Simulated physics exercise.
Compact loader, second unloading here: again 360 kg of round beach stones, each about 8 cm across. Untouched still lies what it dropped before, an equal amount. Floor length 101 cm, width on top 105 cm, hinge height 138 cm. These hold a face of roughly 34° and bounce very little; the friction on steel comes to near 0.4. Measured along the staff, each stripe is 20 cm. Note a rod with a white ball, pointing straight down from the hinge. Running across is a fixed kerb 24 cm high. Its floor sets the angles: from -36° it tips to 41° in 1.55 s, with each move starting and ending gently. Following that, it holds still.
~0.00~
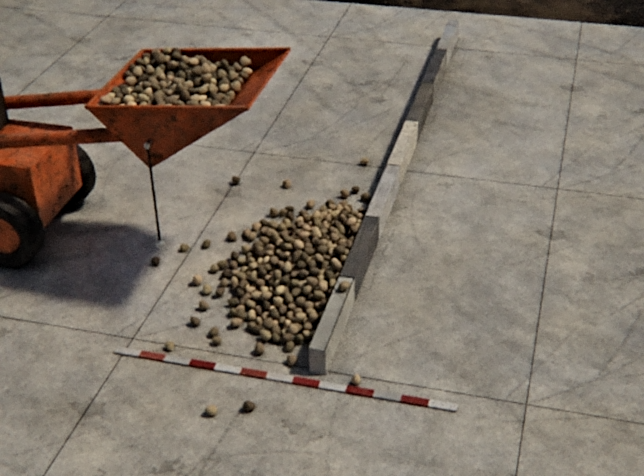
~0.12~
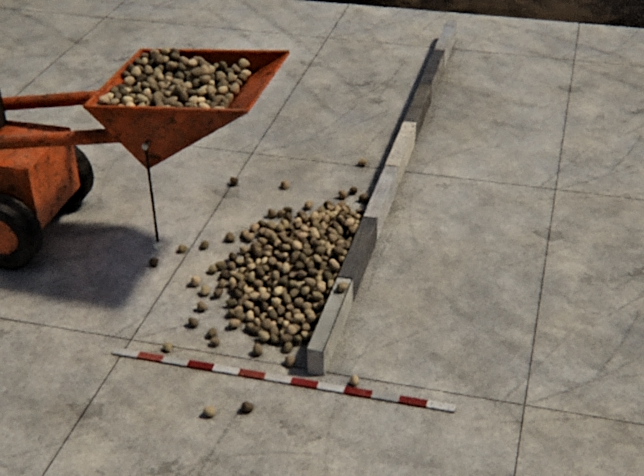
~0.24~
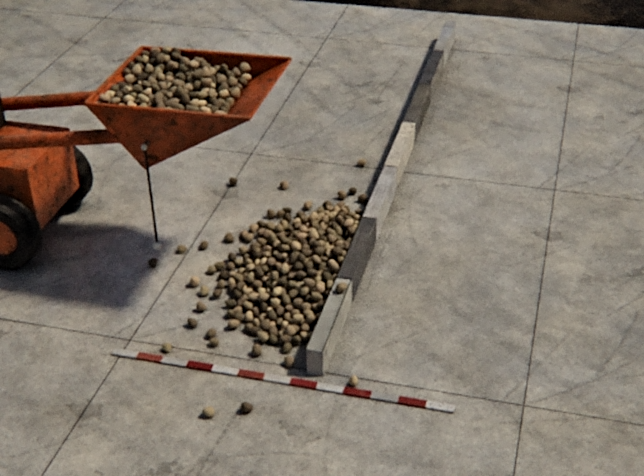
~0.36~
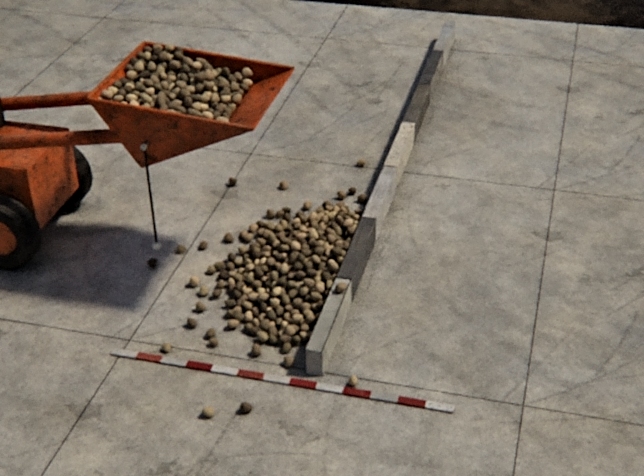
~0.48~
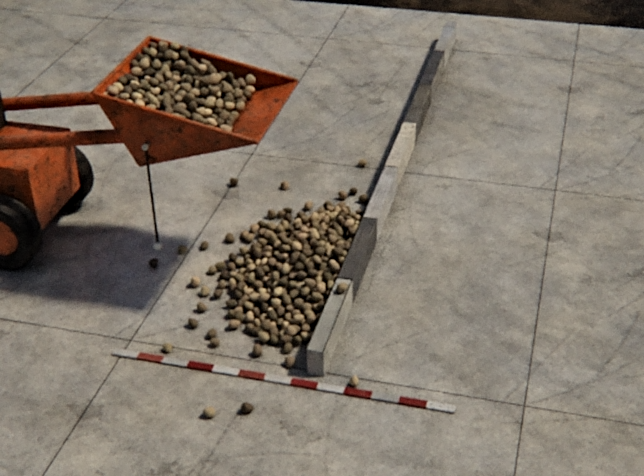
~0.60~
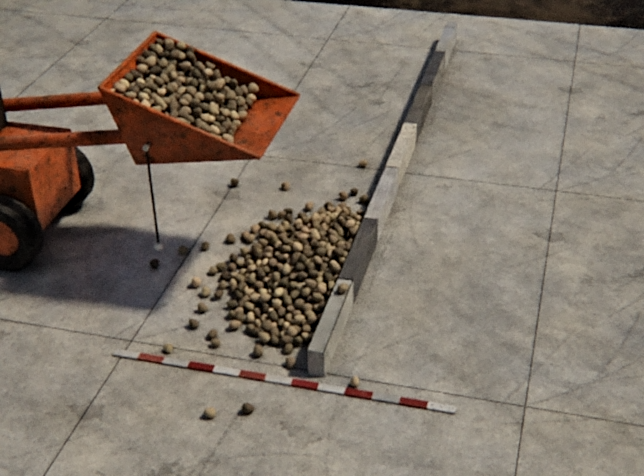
An orange loader's bucket full of round stones slowly tilted, its front edge dipping and the stones shifting a little inside, while the heap against the low kerb on the concrete stayed still.
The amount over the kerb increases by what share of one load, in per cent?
By about 3 per cent of a load.
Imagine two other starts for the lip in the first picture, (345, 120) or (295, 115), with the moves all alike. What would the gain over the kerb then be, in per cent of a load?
I'd expect near 90 per cent first and near 35 per cent next.
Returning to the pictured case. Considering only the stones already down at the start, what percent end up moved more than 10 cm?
Close to 20 per cent.
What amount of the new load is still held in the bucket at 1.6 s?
Close to 35 per cent of the load.
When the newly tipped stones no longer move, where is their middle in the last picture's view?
The centre sits about (296, 255).
After 1.2 s the floor is at 29°; in per cent of one load, 100 in the bucket, 100 on this side of the kerb; the foremost stones are at (349, 272).
After 1.6 s the floor is at 41°; in per cent of one load, 35 in the bucket, 164 on this side of the kerb; the foremost stones are at (350, 269).
After 2.0 s the floor is at 41°; in per cent of one load, 2 in the bucket, 197 on this side of the kerb, 1 over the kerb; the foremost stones are at (385, 274).
After 4.6 s the floor is at 41°; in per cent of one load, 0 in the bucket, 197 on this side of the kerb, 3 over the kerb; the foremost stones are at (446, 276). Net gain over the kerb, 3.
